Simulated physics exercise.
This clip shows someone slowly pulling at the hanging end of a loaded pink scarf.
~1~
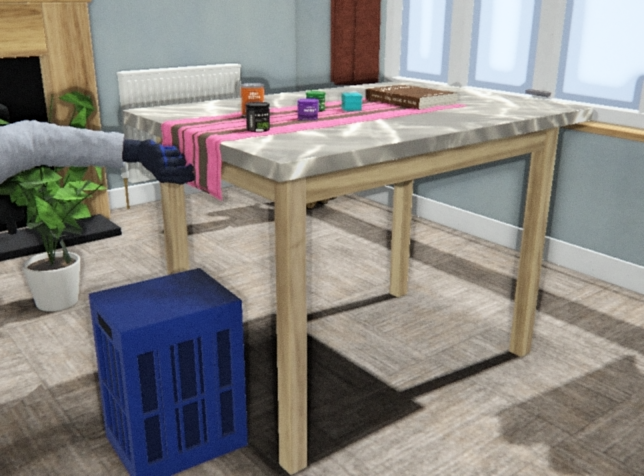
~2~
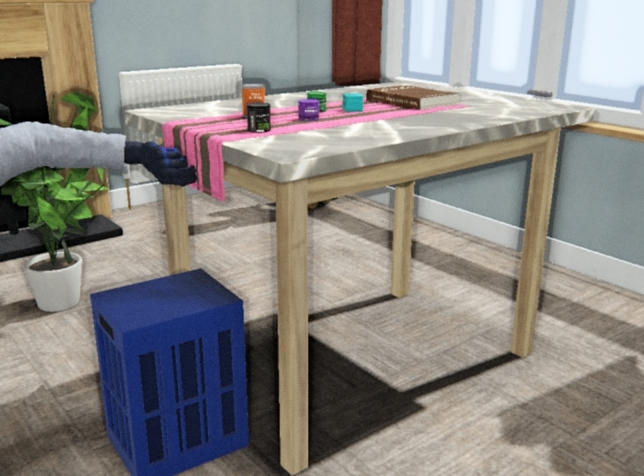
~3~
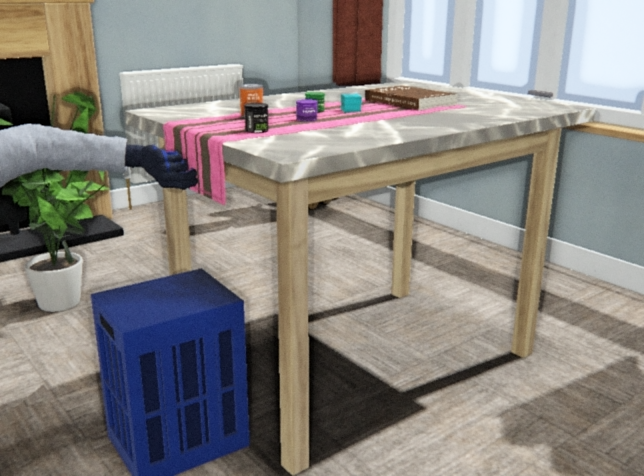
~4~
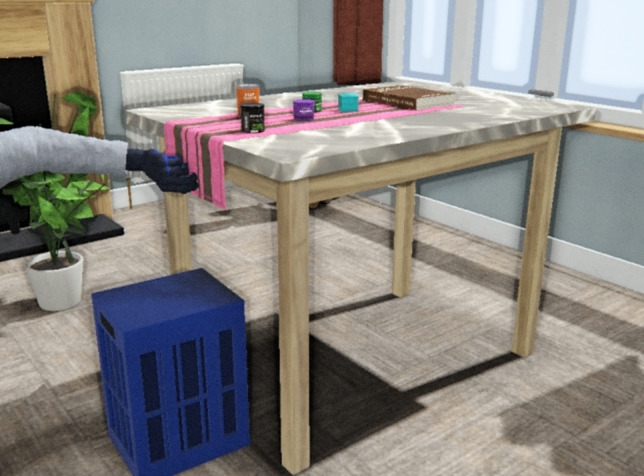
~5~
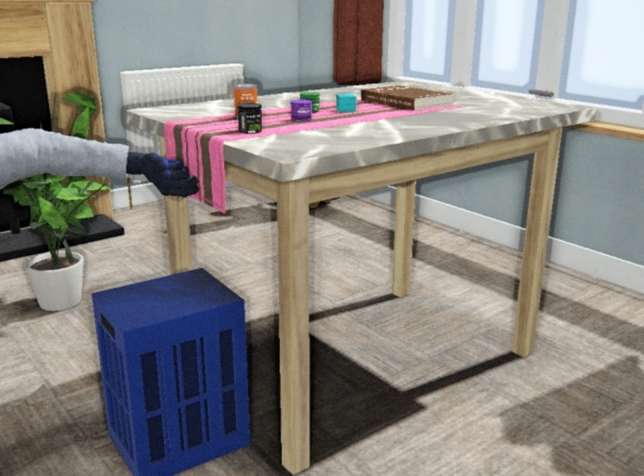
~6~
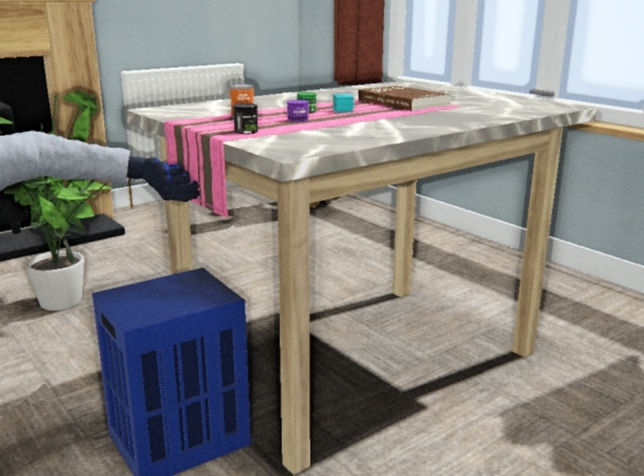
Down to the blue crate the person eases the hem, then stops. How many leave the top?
Two leave.
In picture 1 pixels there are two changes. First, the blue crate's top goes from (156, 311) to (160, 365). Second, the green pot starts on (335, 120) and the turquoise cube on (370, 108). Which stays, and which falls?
The green pot is lost; the turquoise cube stays aboard.
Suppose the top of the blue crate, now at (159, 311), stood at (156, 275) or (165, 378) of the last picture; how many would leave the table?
The first gives 1, the second 4.
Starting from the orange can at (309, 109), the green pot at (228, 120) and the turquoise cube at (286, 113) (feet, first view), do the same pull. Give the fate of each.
In the end the orange can rides it out, while the green pot gets dislodged and the turquoise cube rides it out.
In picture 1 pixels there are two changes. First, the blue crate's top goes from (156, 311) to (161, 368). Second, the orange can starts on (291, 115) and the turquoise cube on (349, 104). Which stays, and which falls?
As for the orange can, it leaves the top; as for the turquoise cube, it stays in place.
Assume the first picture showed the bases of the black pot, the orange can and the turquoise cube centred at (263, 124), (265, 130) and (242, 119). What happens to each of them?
Result - black pot lost; orange can lost; turquoise cube lost.
Early on, hem near (197, 229); all still up.
Midway, hem near (198, 271); black pot gone.
Near the end, hem on the crate; black pot and orange can gone.
Finally, hem on the crate; black pot and orange can gone. It carries off two.
